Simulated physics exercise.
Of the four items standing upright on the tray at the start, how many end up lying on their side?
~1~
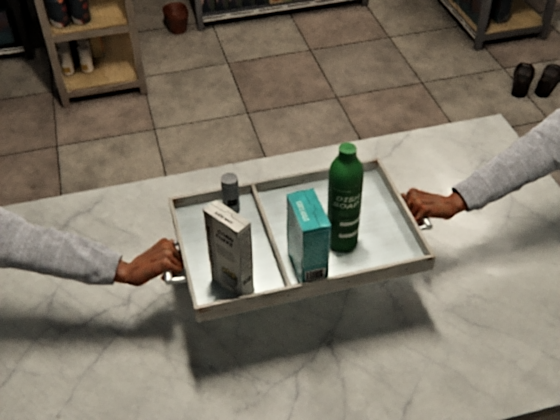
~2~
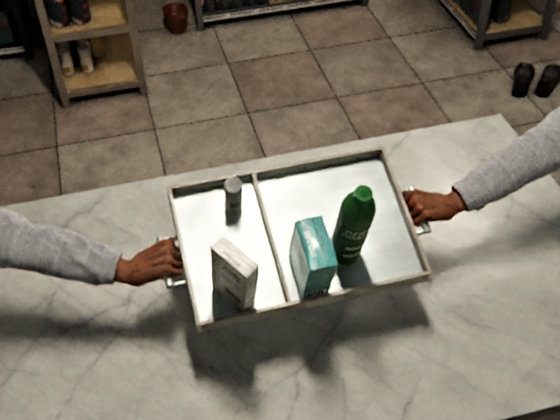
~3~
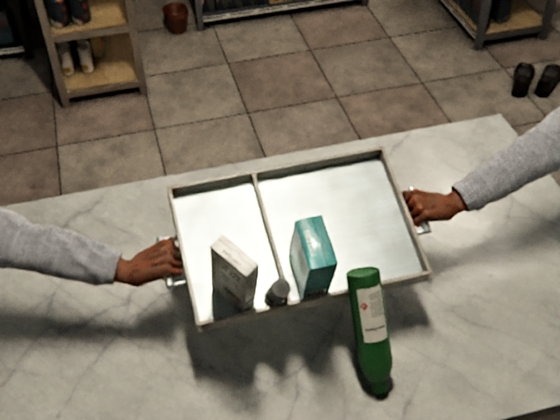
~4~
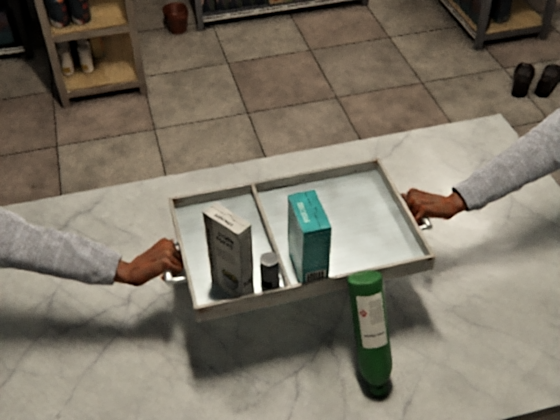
Just one does, the green bottle, which ends up off the tray on the counter in front of it.
Over a pale marble counter in a tiled room with shelves, two hands hold a divided serving tray carrying a white packet, a grey shaker, a turquoise packet and a green bottle, all upright. The hands tilt the tray so its near edge dips, and the items lean with it. The green bottle goes over the near rim and off the tray, while the grey shaker slides down beside the white packet. The tray then comes back to level. The two packets stand where they began, the shaker stands near the front rim, and the bottle lies on the counter.
